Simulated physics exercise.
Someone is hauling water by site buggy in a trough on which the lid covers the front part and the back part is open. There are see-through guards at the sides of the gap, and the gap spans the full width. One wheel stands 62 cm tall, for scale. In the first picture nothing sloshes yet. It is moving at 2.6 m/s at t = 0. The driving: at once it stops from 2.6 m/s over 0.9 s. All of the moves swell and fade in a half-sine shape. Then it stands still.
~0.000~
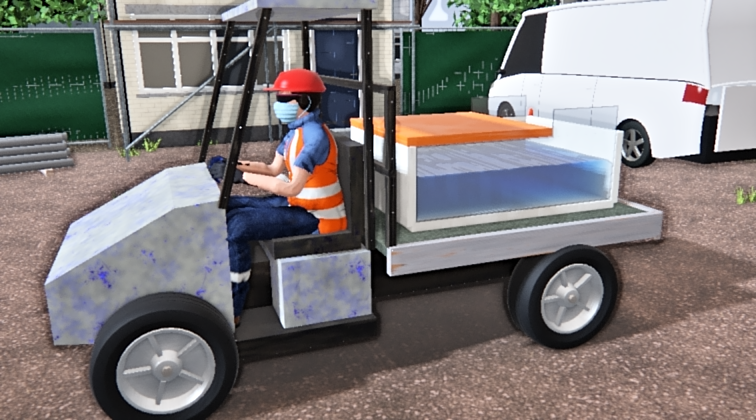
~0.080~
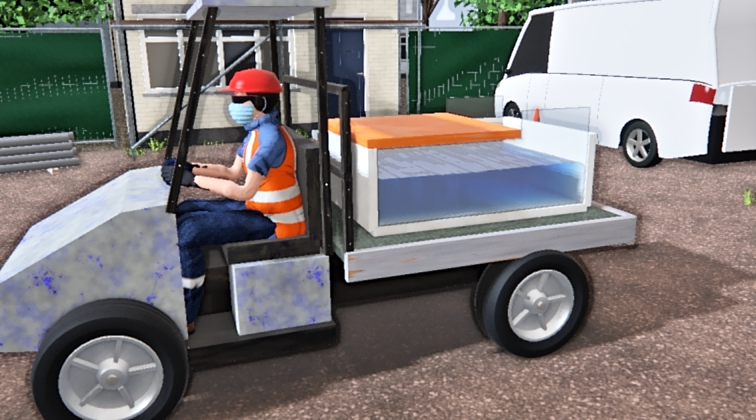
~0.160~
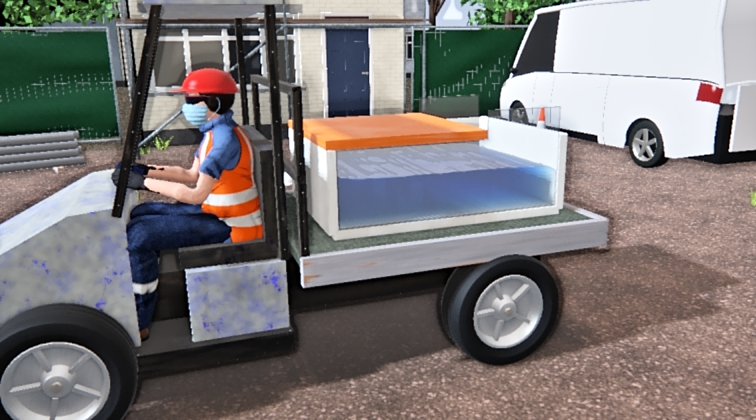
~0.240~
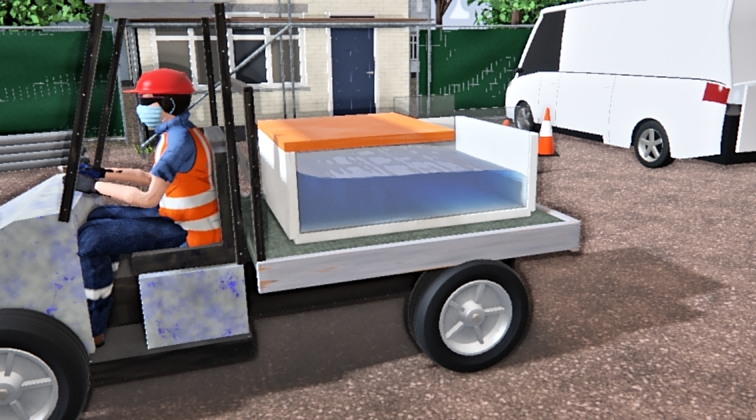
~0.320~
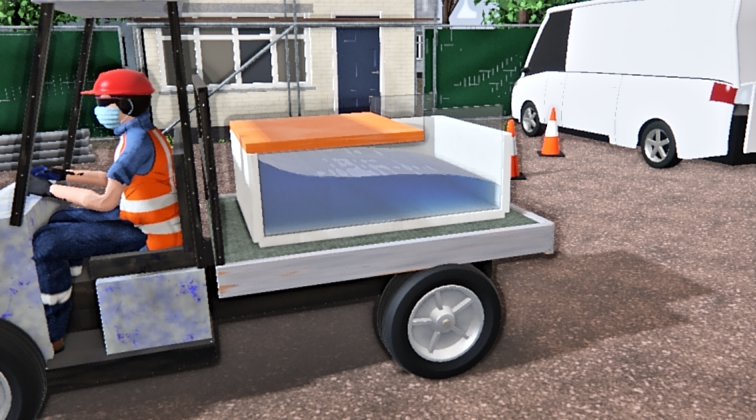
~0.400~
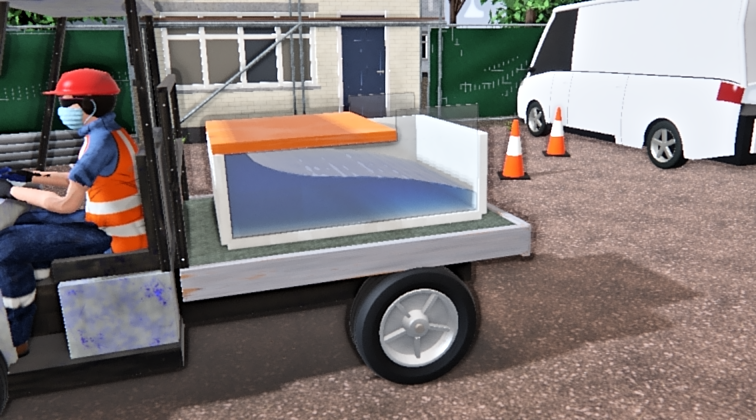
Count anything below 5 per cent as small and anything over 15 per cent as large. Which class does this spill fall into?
A small spill.
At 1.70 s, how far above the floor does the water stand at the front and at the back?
Reading: About 16 cm in front, about 40 cm behind.
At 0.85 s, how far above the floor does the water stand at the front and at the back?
Approx. 38 cm front, approx. 14 cm back.
By 0.85 s the surface stands 38 cm on the front, 14 cm on the back; there is no loss.
By 1.30 s the surface stands 28 cm on the front, 35 cm on the back; there is no loss.
By 1.70 s the surface stands 16 cm on the front, 40 cm on the back; the loss stands at 1 per cent, over the back.
By 3.79 s the loss stands at 1 per cent, over the back, 3 of 270 litres.
